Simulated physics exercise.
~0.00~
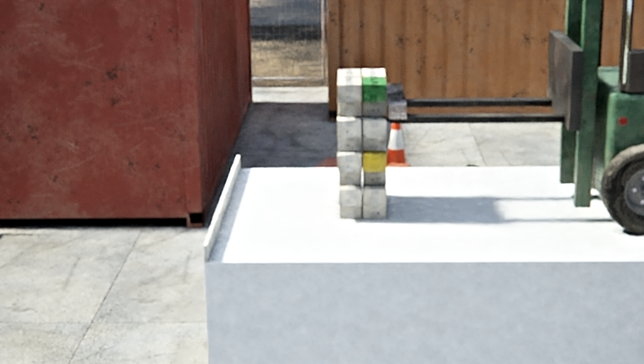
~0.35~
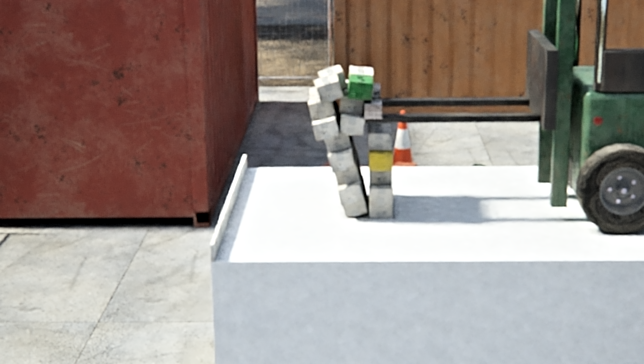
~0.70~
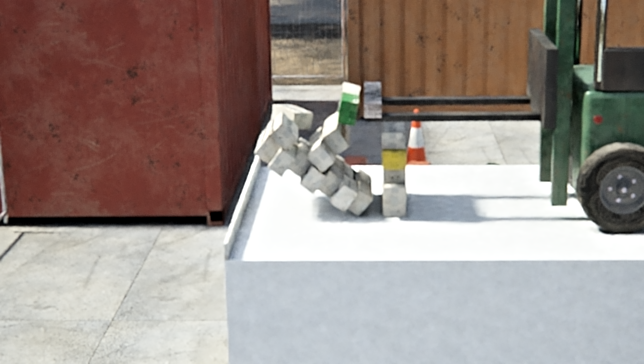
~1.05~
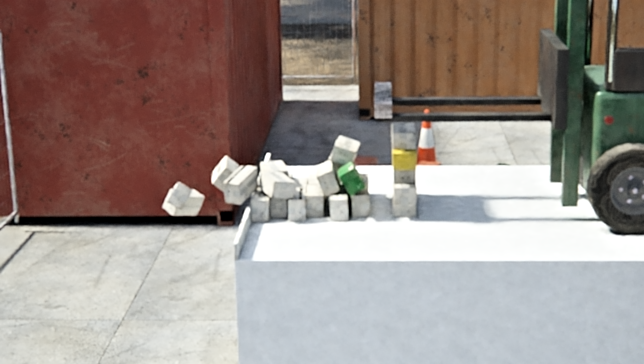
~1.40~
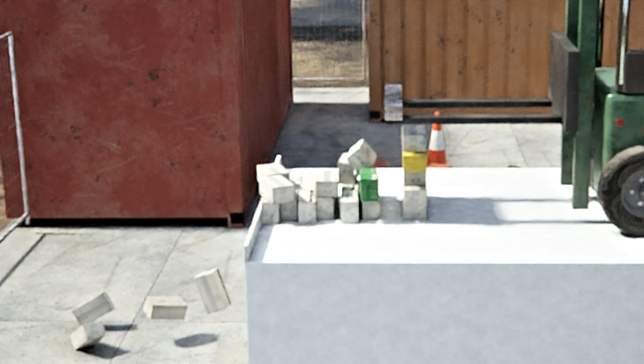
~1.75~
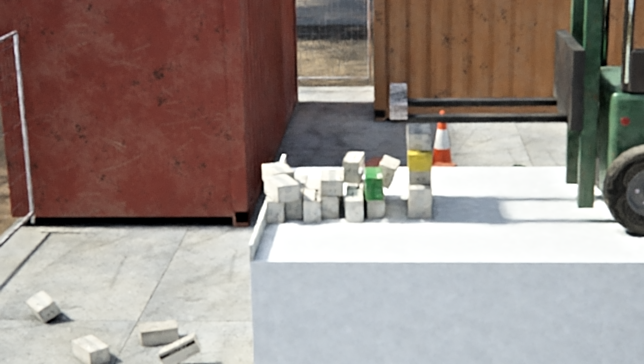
Green forklift pushing a bar into a stack of pale blocks, toppling it leftward into a heap, a few dropping to the ground.
